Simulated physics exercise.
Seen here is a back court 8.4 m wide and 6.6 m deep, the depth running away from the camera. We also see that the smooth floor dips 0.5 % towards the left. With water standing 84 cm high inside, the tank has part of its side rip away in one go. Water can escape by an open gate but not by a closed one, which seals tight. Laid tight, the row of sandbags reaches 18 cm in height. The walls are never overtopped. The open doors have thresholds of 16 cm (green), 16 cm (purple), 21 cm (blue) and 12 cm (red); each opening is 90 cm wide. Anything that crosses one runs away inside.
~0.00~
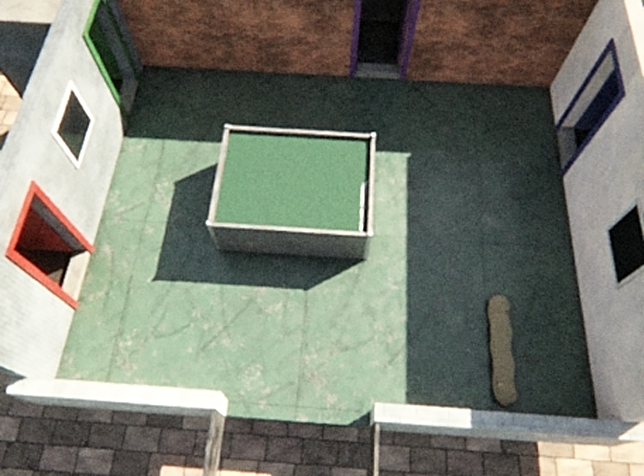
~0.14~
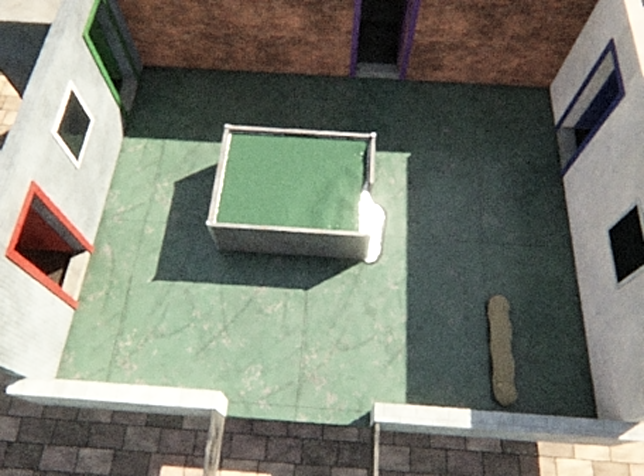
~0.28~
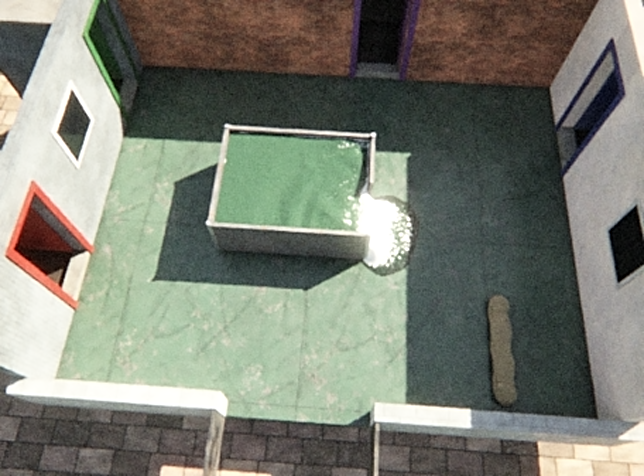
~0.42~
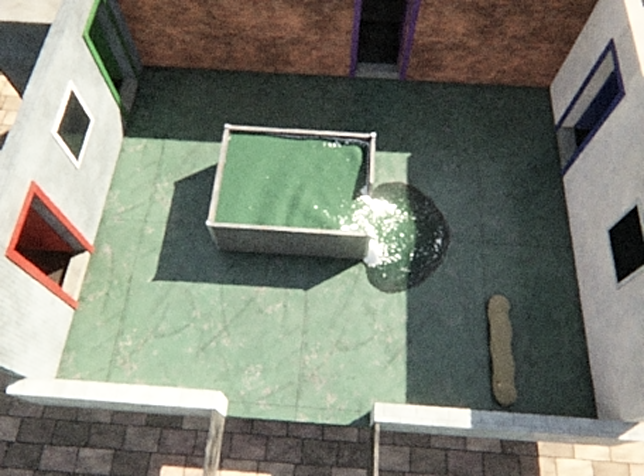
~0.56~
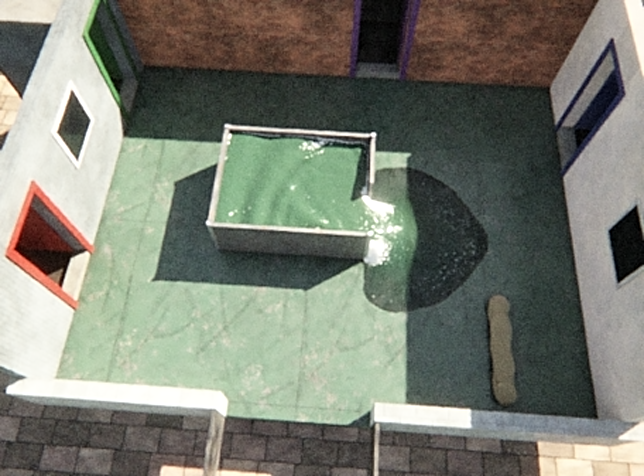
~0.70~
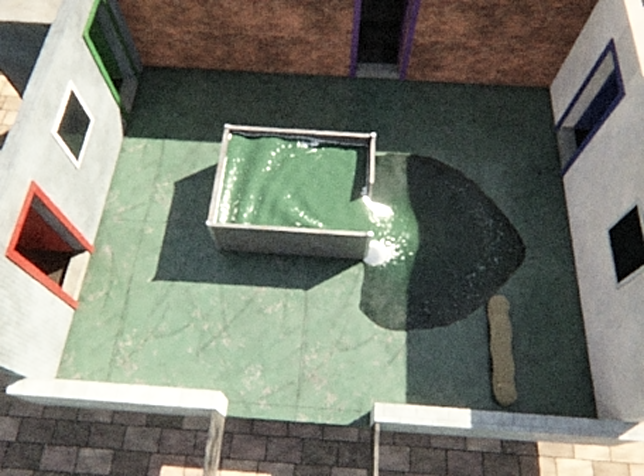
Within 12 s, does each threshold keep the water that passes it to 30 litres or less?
The green door does; the purple door does; the blue door does; the red door does.
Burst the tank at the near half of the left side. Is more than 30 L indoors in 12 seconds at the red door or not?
Note: Red door, beyond the mark.
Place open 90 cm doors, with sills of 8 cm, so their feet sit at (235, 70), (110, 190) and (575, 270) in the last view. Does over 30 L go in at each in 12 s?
Per doorway, in order: Insufficient / insufficient / sufficient.
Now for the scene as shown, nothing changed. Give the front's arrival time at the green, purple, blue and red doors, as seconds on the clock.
So, green at 7.0 s, then purple at 4.0 s, blue at 1.5 s, and red at 6.5 s.
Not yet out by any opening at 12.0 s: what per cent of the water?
Remaining: Roughly 96 %.
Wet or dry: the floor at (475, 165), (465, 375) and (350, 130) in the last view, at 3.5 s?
Submerged, submerged, untouched.
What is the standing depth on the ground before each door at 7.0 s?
Green 1 cm, purple 8 cm, blue 10 cm, red 3 cm.
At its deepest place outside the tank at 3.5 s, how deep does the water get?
Roughly 32 cm.
After 1.4 s water covers 25 % of the floor and is deepest (46 cm) near (372, 240); green door not reached, purple door not reached, blue door not reached, red door not reached.
After 2.2 s water covers 35 % of the floor and is deepest (37 cm) near (372, 240); green door not reached, purple door not reached, blue door 20 cm at the sill, 0 L in, red door not reached.
After 3.5 s water covers 40 % of the floor and is deepest (32 cm) near (532, 421); green door not reached, purple door not reached, blue door 15 cm at the sill, 0 L in, red door not reached.
After 7.0 s water covers 90 % of the floor and is deepest (18 cm) near (522, 118); green door not reached, purple door 8 cm at the sill, 0 L in, blue door 10 cm at the sill, 0 L in, red door 3 cm at the sill, 0 L in.
After 12.0 s water covers 95 % of the floor and is deepest (12 cm) near (210, 229); green door 12 cm at the sill, 2 L in, purple door 7 cm at the sill, 0 L in, blue door 9 cm at the sill, 0 L in, red door 10 cm at the sill, 0 L in.
